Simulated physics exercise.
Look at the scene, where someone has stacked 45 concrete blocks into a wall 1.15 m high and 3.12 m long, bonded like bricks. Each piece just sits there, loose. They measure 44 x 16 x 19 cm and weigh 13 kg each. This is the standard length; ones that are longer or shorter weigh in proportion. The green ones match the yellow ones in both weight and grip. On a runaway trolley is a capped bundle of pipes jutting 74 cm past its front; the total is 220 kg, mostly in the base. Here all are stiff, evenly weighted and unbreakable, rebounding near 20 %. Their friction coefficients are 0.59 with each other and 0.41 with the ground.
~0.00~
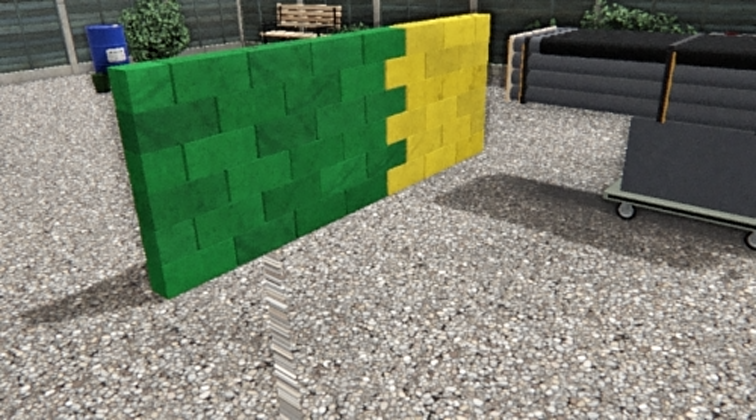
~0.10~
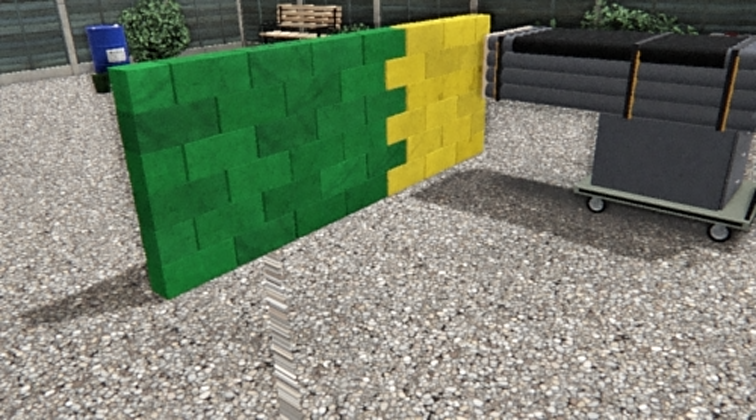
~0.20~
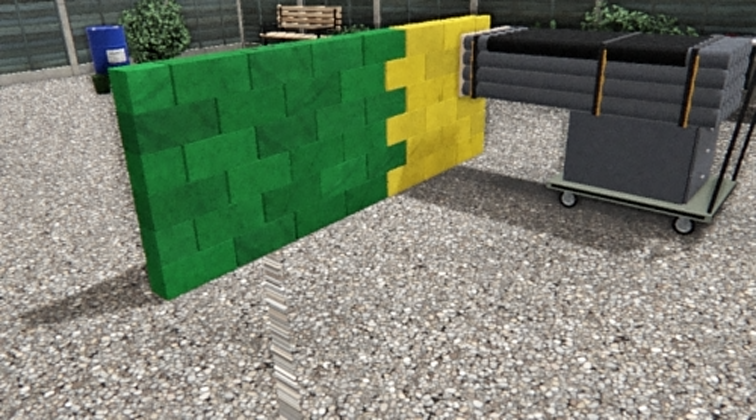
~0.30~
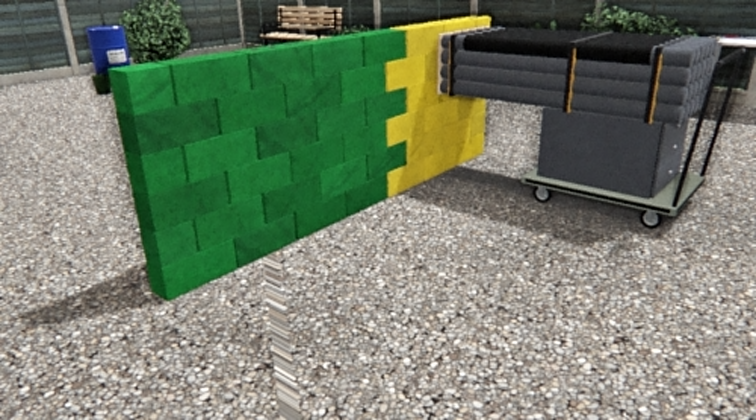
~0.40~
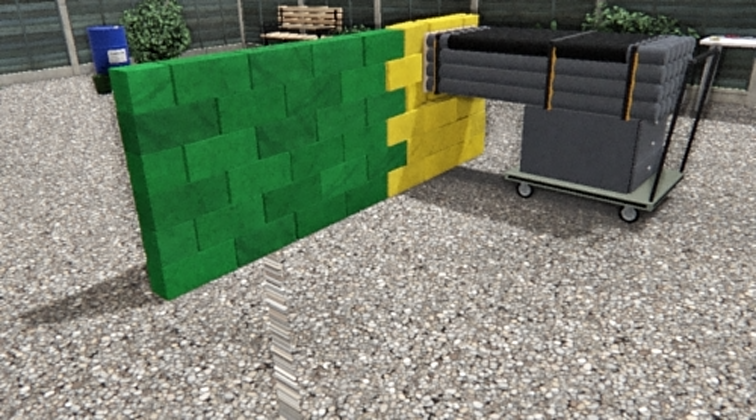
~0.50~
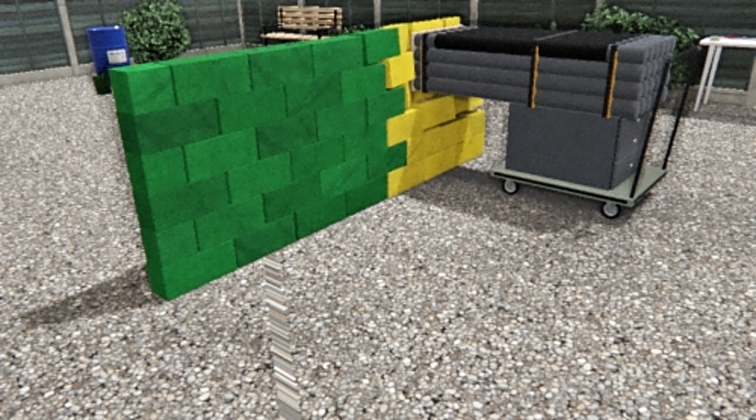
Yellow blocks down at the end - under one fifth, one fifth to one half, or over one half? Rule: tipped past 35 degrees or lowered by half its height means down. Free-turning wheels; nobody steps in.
Over one half.
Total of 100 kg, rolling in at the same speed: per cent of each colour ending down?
For yellow it's 60, for green it's 0 in a hundred.
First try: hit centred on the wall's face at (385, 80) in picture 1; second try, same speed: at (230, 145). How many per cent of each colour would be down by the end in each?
You'd get yellow at 30 followed by 0, and green at 30 followed by 50 percent.
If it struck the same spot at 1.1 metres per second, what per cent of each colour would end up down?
Then yellow 70, green 0 per cent.
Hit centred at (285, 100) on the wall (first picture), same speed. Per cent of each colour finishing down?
The yellow ones would be 0 per cent down and the green ones 60 per cent.
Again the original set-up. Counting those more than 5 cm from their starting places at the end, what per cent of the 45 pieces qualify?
That makes 40 percent.
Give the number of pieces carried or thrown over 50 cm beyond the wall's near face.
Roughly 8.
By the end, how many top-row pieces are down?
The number is 4.
By 0.60 s, load 33 cm past the wall's line, still rolling; 6 of the 18 yellow blocks down (6 of 45 in all colours); top yellow block tilted 17°, 10 cm lower.
By 0.78 s, load 52 cm past the wall's line, still rolling; 11 of the 18 yellow blocks down (12 of 45 in all colours); top yellow block tilted 46°, 46 cm lower.
By 1.04 s, load 77 cm past the wall's line, still rolling; 11 of the 18 yellow blocks down (12 of 45 in all colours); top yellow block on its side.
By 1.36 s, load 92 cm past the wall's line, still rolling; 11 of the 18 yellow blocks down (12 of 45 in all colours); top yellow block upside down.
When it is over (3.2 s), load 93 cm past the wall's line, stopped; 11 of the 18 yellow blocks down (12 of 45 in all colours); top yellow block on its side; top green block unmoved. That is 61 per cent. In pixels of the last frame, middles, top yellow block near (282, 121), top green block near (274, 66).
